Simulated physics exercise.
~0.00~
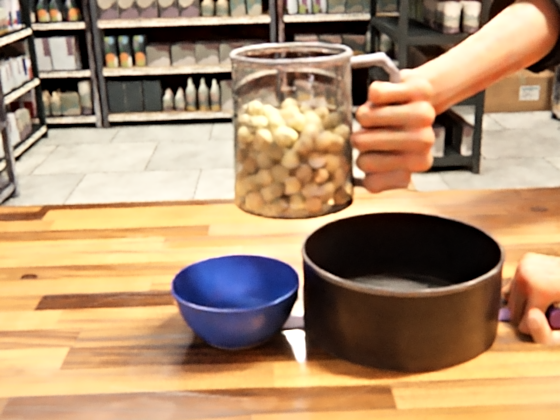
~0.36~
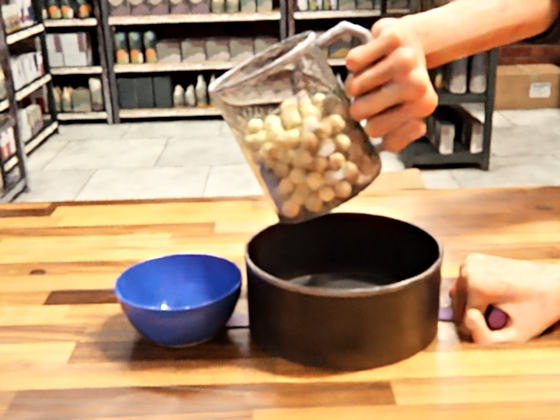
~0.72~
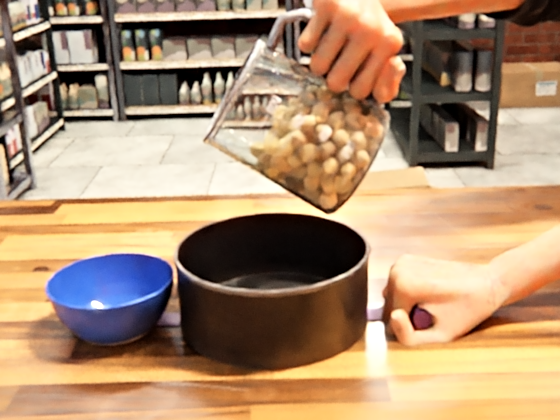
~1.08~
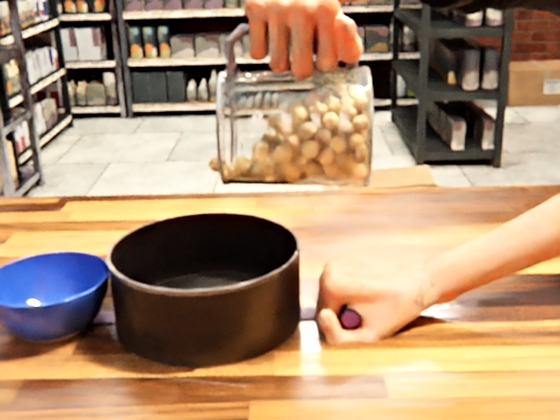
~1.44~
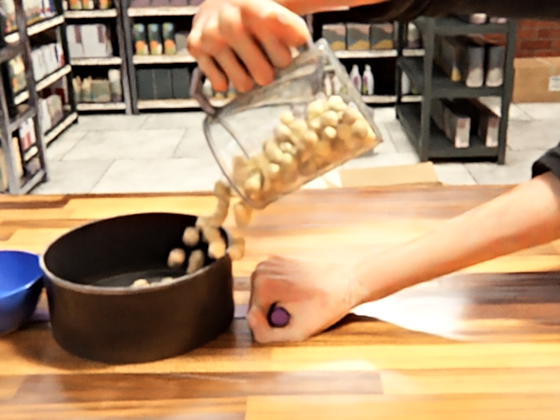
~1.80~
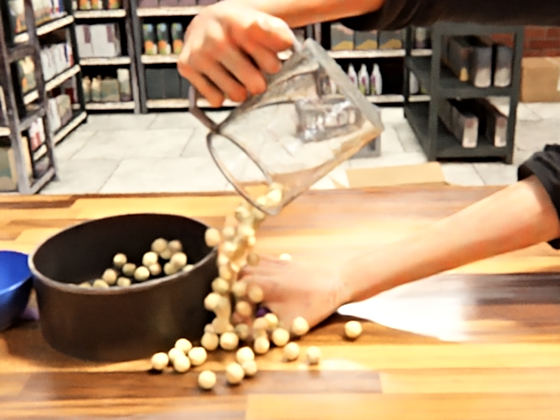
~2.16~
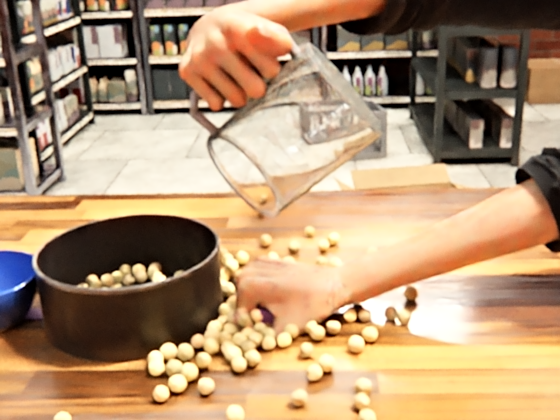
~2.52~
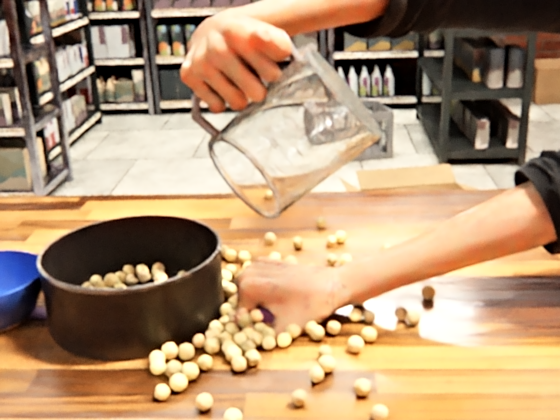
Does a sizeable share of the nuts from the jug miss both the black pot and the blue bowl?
Yes, a large share of the nuts spills onto the wooden table beside the black pot. A smaller but sizeable share ends up in the pot, and the blue bowl gets none.
